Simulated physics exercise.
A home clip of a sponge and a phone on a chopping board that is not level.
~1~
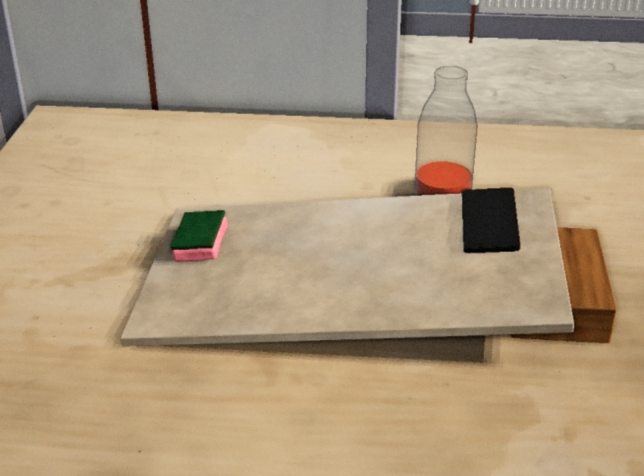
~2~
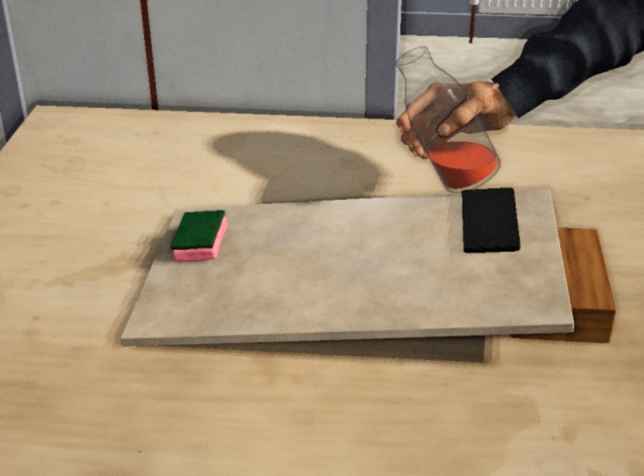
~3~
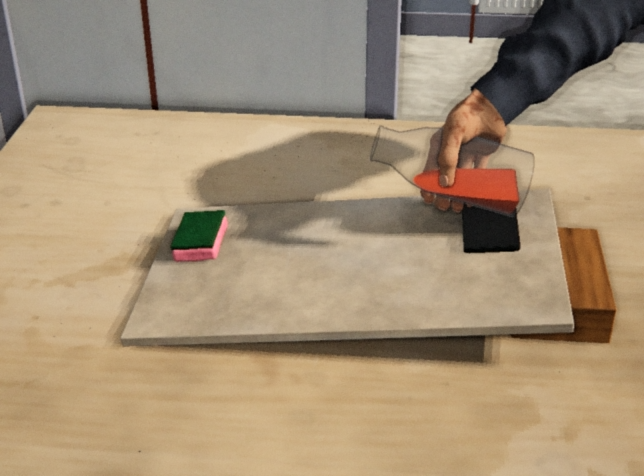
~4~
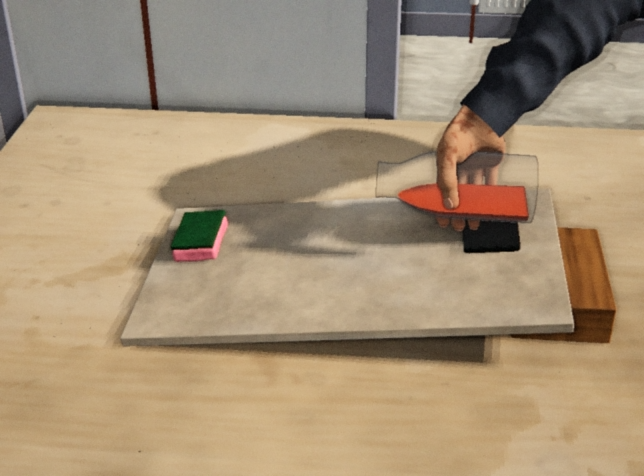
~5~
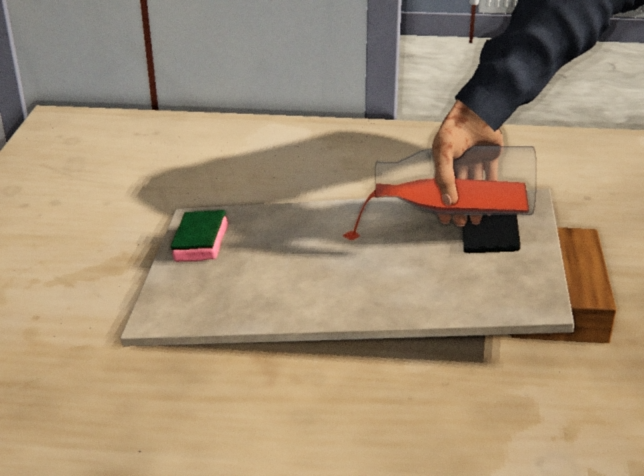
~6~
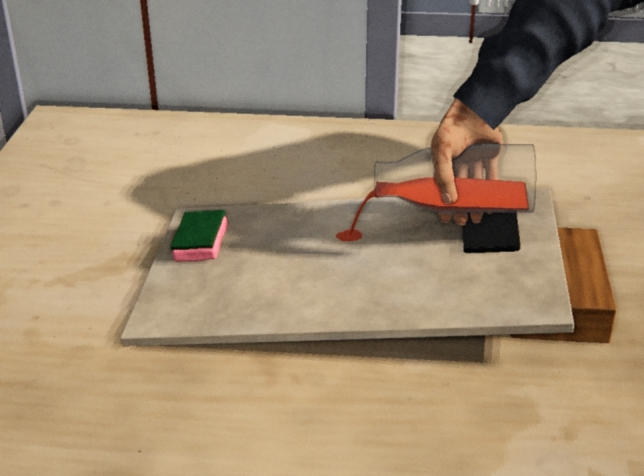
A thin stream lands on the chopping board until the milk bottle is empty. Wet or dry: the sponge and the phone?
The sponge ends up in the puddle; the phone remains untouched.
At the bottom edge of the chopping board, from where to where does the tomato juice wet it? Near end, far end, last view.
Near limit (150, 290), far limit (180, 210).
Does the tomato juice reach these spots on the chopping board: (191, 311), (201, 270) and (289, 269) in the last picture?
In turn: Untouched, reached, untouched.
Soon after, it runs down to the left; the sponge is wet; the phone is dry.
Later, it runs down to the left and off the end; the sponge is wet; the phone is dry.
In the end, it runs down to the left and off the end; the sponge is wet; the phone is dry.
